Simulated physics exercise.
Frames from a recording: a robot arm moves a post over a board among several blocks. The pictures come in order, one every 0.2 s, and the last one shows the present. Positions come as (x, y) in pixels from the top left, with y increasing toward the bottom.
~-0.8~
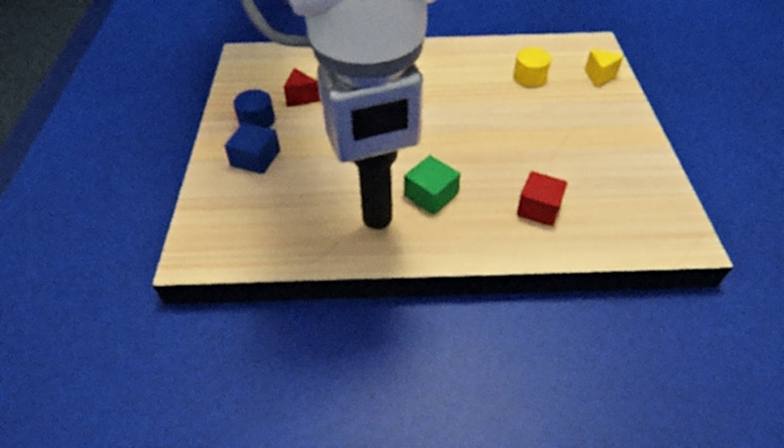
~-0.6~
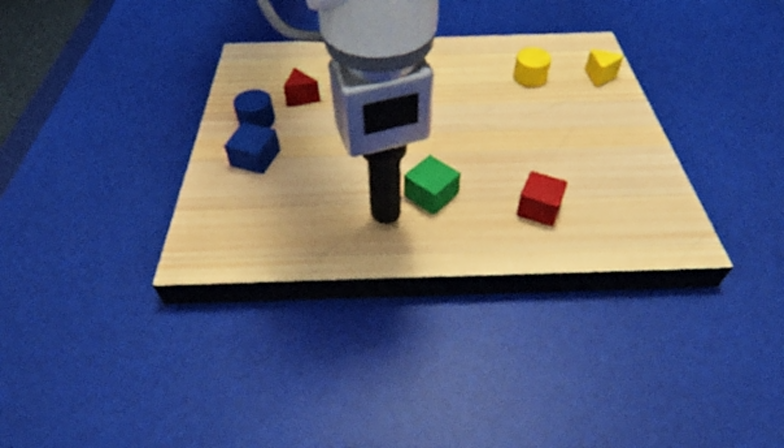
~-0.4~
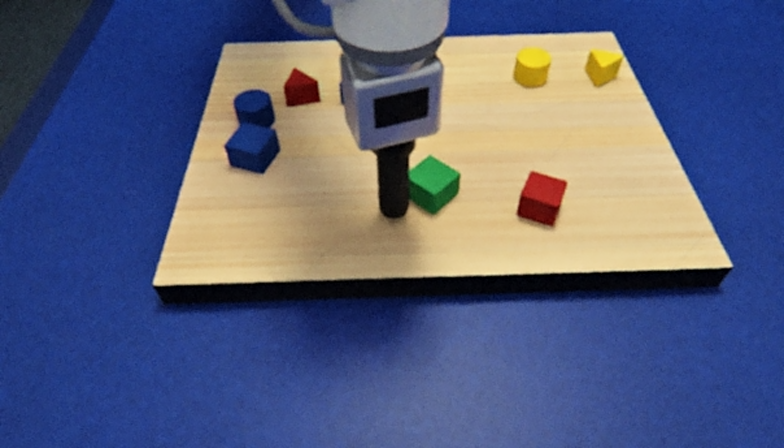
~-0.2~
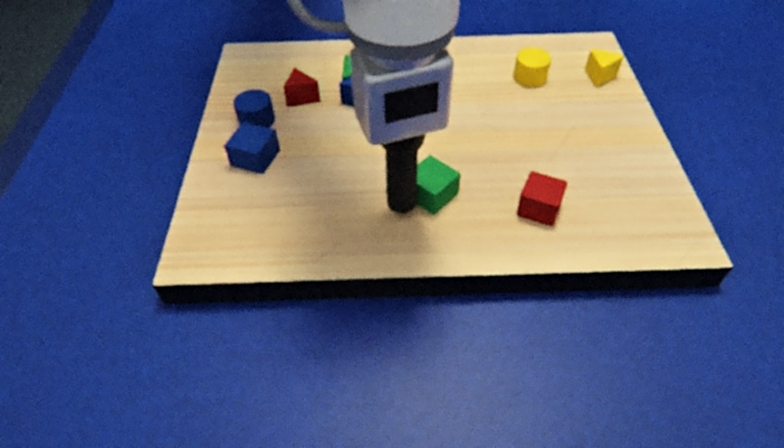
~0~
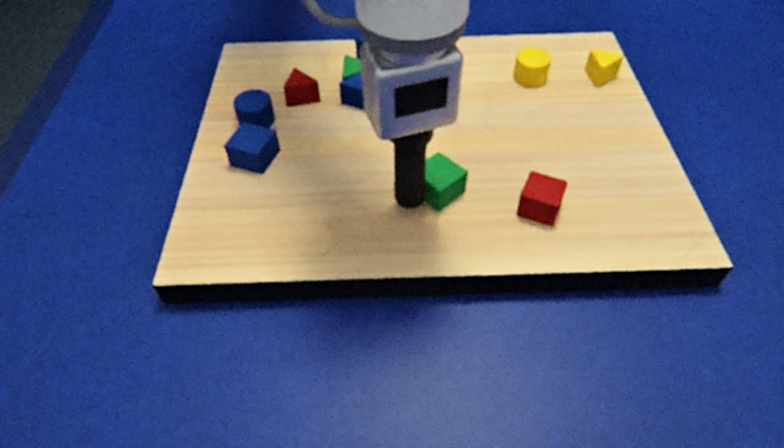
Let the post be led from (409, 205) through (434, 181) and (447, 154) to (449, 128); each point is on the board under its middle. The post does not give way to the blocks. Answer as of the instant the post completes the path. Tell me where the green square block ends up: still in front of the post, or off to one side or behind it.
I think the post loses the green square block somewhere along the way.
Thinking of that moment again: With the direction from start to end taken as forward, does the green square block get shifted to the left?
That would be a no.
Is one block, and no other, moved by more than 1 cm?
Short answer: Yes.
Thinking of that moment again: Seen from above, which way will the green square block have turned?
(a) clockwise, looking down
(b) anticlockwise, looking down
That would be a.
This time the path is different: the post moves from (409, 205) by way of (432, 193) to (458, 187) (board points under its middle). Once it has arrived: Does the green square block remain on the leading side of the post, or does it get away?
At that point it is up front.
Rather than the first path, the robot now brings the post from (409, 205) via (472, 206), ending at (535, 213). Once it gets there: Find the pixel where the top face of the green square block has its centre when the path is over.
It will likely be found at (466, 158).
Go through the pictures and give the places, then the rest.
Post tip at (378, 219); block tops, green square block at (432, 174), in the first frame.
Post at (386, 213); blocks unchanged, in the second frame.
Post at (394, 208); blocks unchanged, in the third frame.
Post at (402, 203); blocks unchanged, in the fourth frame.
Post at (410, 198); green square block at (439, 170), in the fifth frame.
On the path given first. One third of the way, post at (435, 173); green square block at (470, 155), turned 35° clockwise.
Two thirds of the way, post at (448, 147); green square block at (480, 151), turned 55° clockwise.
At the end, post at (449, 121); green square block at (480, 151), turned 55° clockwise.
